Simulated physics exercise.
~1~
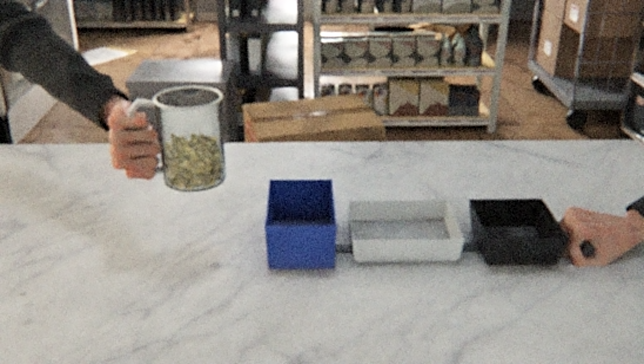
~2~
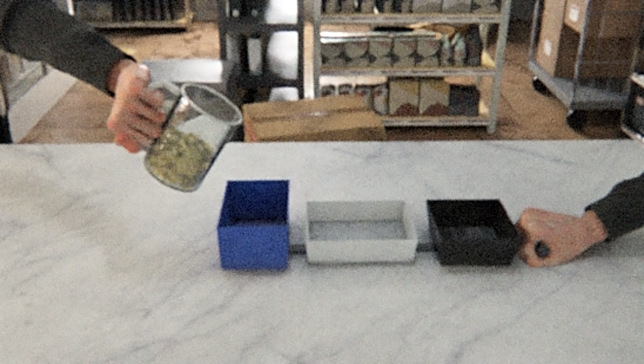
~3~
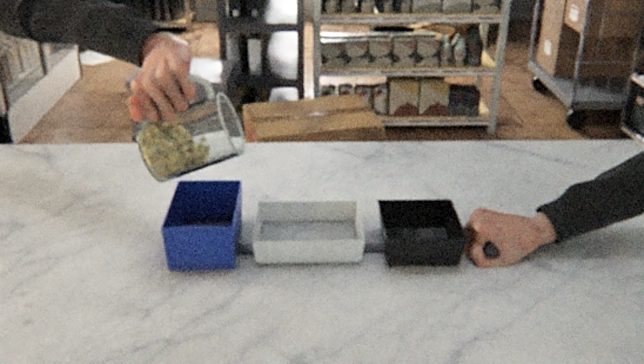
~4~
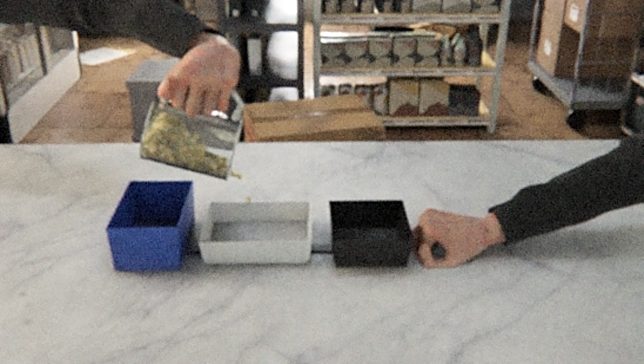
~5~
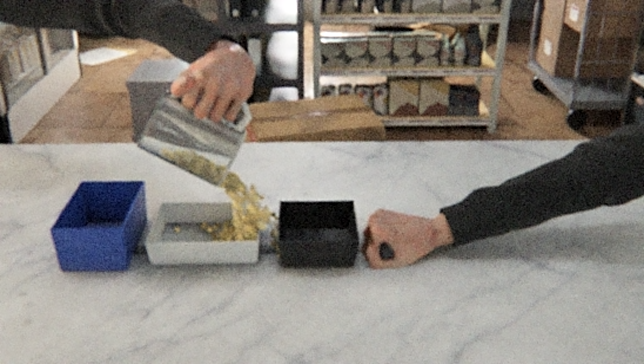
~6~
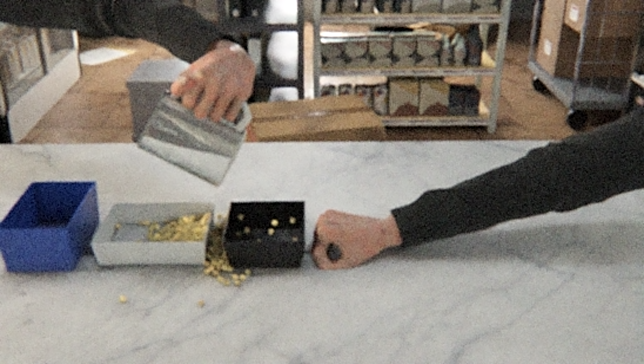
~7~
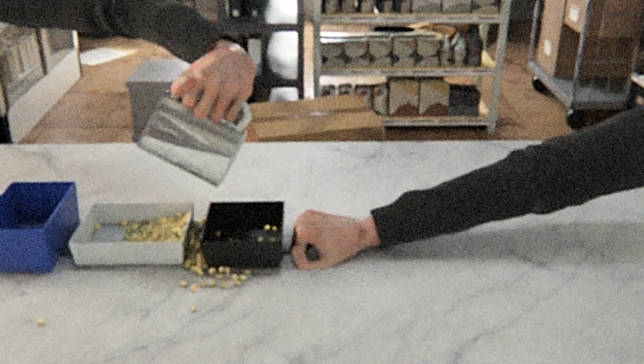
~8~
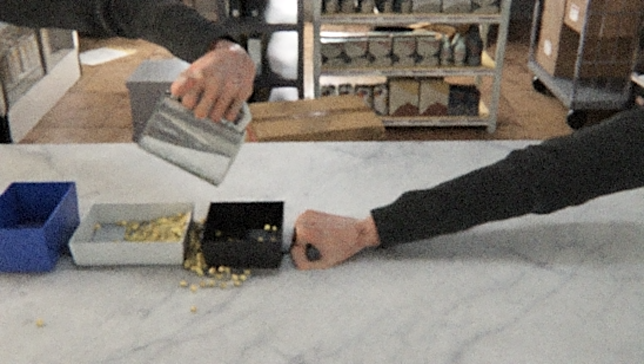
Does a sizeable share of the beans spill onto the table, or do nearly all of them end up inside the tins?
A sizeable share spills onto the table around the white and black tins. Most of the beans still land in the white tin, with only a few in the black one and none in the blue one.
